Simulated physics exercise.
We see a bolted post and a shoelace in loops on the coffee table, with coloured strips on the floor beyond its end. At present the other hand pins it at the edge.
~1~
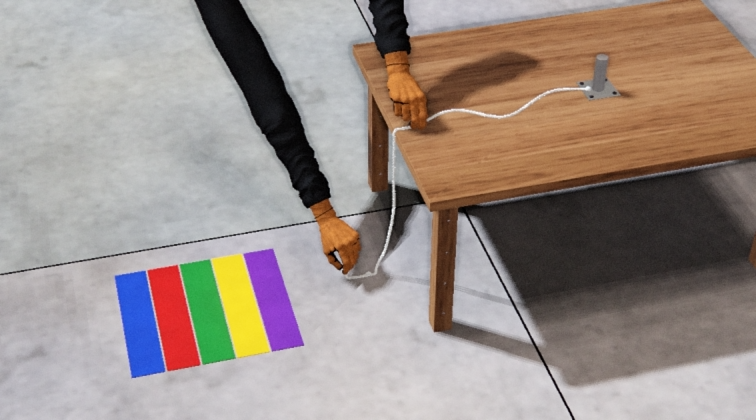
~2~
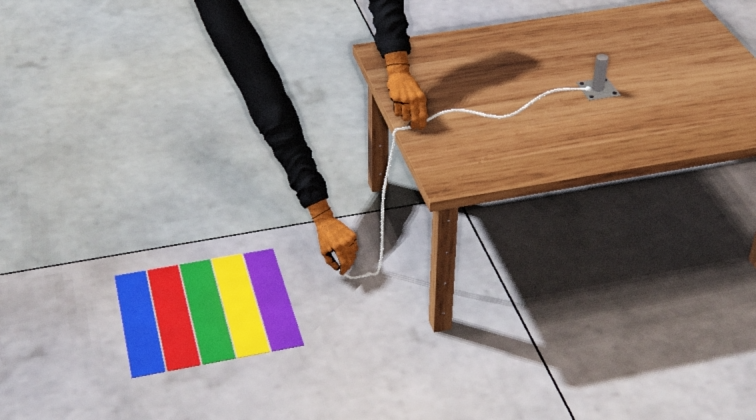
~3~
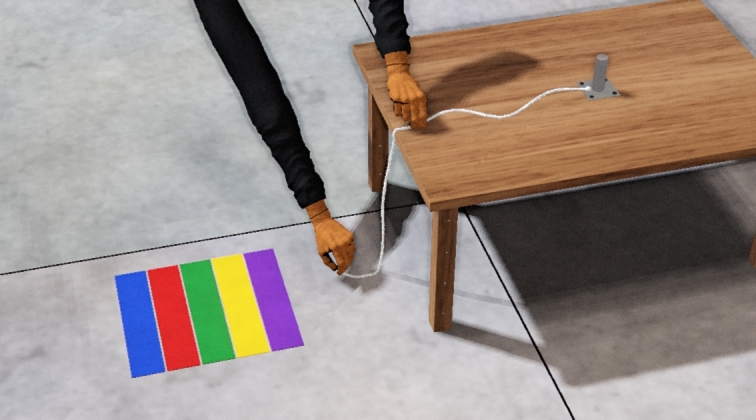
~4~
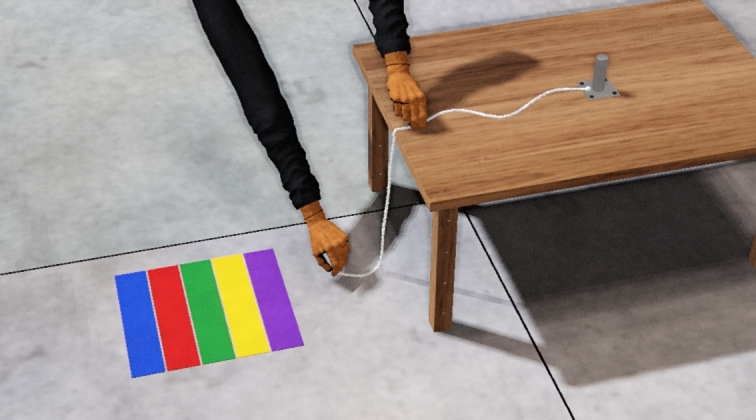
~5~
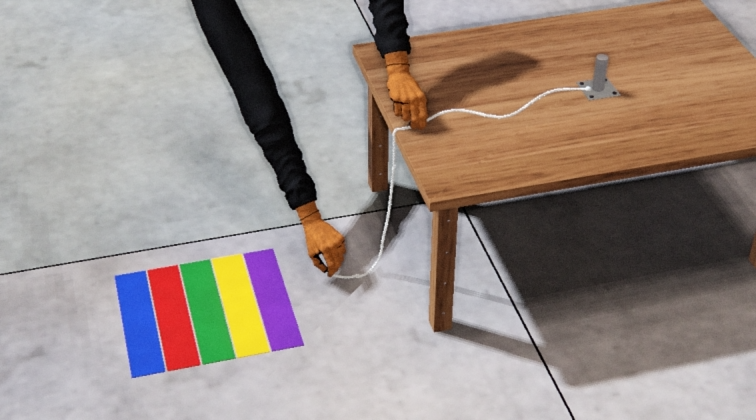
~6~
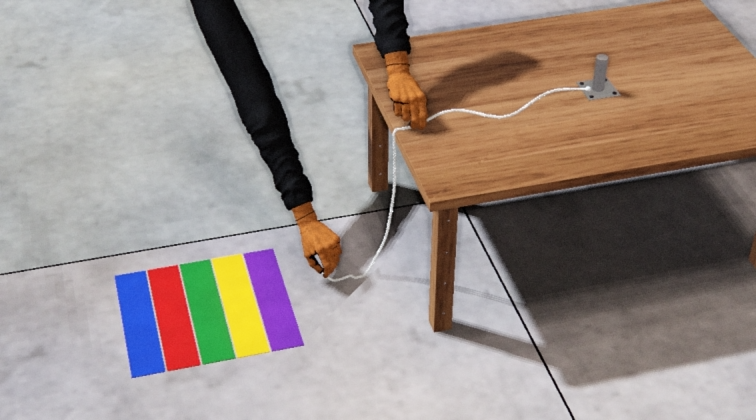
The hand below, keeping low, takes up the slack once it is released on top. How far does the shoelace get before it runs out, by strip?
As far as the green strip.
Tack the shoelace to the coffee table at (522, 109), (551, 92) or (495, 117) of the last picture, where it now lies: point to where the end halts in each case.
First (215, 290), next (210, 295), last (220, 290).
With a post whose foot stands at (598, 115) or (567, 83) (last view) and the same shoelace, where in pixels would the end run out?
That comes out at (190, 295) for the first and (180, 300) for the second.
A little later, end near (271, 282); over purple.
Next, end near (232, 289); over yellow.
When it is tight, end near (208, 293); over green. It halts on the green strip.
